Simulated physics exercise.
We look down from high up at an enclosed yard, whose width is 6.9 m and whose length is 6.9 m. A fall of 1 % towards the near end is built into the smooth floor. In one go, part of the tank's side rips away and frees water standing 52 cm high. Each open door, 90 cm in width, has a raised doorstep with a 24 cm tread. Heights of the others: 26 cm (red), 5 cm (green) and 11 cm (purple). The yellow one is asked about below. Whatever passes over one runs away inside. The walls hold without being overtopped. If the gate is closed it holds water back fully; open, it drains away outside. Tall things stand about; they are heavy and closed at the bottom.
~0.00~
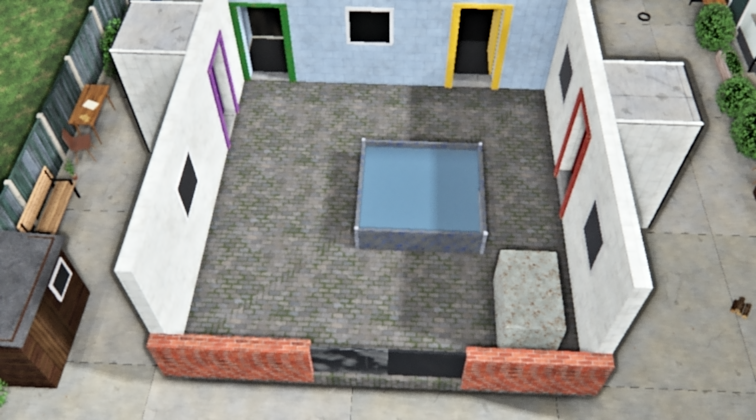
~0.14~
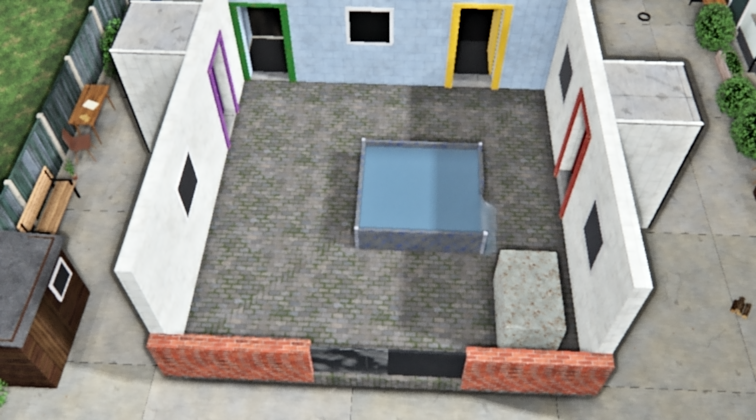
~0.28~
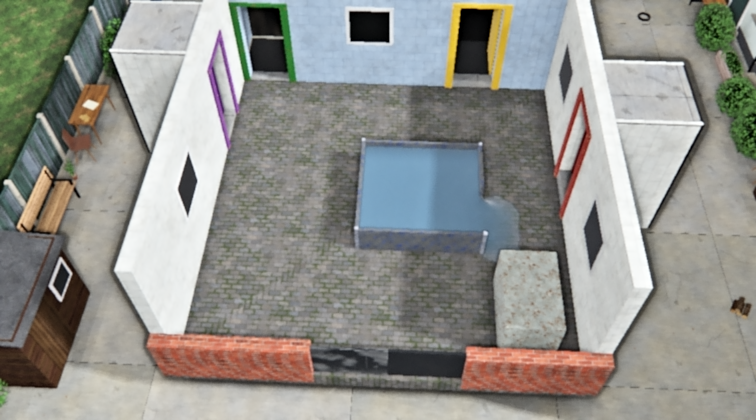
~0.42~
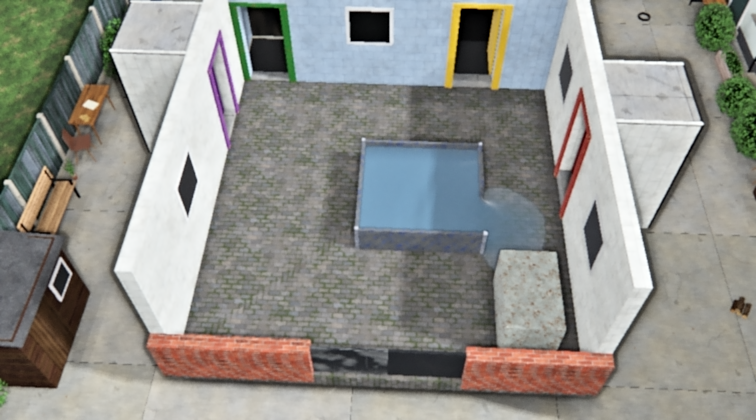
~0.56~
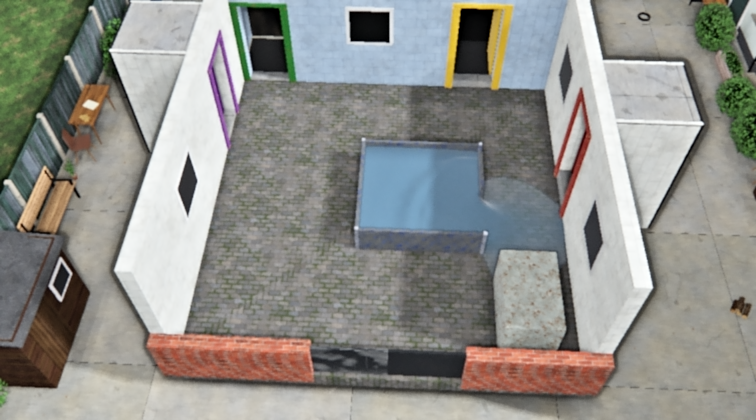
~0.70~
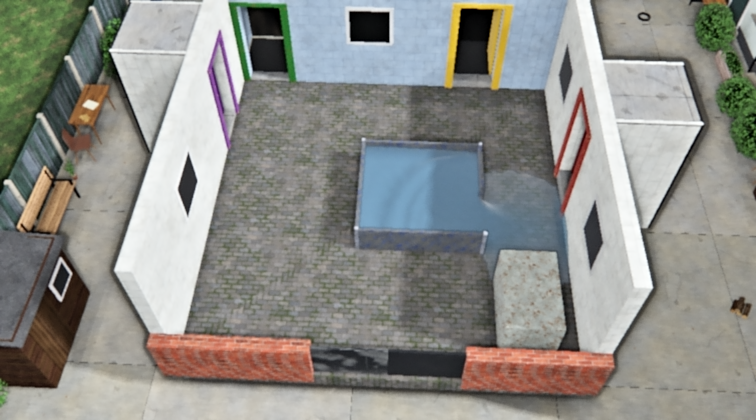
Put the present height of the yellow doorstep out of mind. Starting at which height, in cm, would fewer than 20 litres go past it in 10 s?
Starting at roughly 7.5 cm.
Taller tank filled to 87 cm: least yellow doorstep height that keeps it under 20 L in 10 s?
It would take a step of about 15 cm.
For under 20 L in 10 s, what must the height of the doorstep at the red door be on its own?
I'd raise red to close to 19 cm.
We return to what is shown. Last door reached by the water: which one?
The purple door.
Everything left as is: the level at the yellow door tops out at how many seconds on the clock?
It peaks at about 3.4 s.
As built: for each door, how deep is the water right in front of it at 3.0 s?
At the red door the depth is 20 cm, at green 0 cm, at yellow 5 cm and at purple 0 cm.
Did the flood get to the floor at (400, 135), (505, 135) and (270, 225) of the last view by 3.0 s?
First bone-dry, second wet through, third bone-dry.
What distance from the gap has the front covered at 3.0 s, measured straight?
About 4.2 m.
After 1.4 s water covers 10 % of the floor, deepest (36 cm) near (553, 234); it has not reached the yellow door.
After 3.0 s water covers 30 % of the floor, deepest (41 cm) near (581, 375); 5 cm at the yellow door, 0 litres in over its 18 cm doorstep.
After 10.0 s water covers 95 % of the floor, deepest (14 cm) near (581, 375); 6 cm at the yellow door, 0 litres in over its 18 cm doorstep.
At the yellow door as built, the water arrived by 3.0 s and peaked near 13 cm at 3.4 s.
With a doorstep of 6.5 cm, 31 litres would have come in within the 10 s; with 8.5 cm, 10 litres. So under 20 litres takes about 7.5 cm.
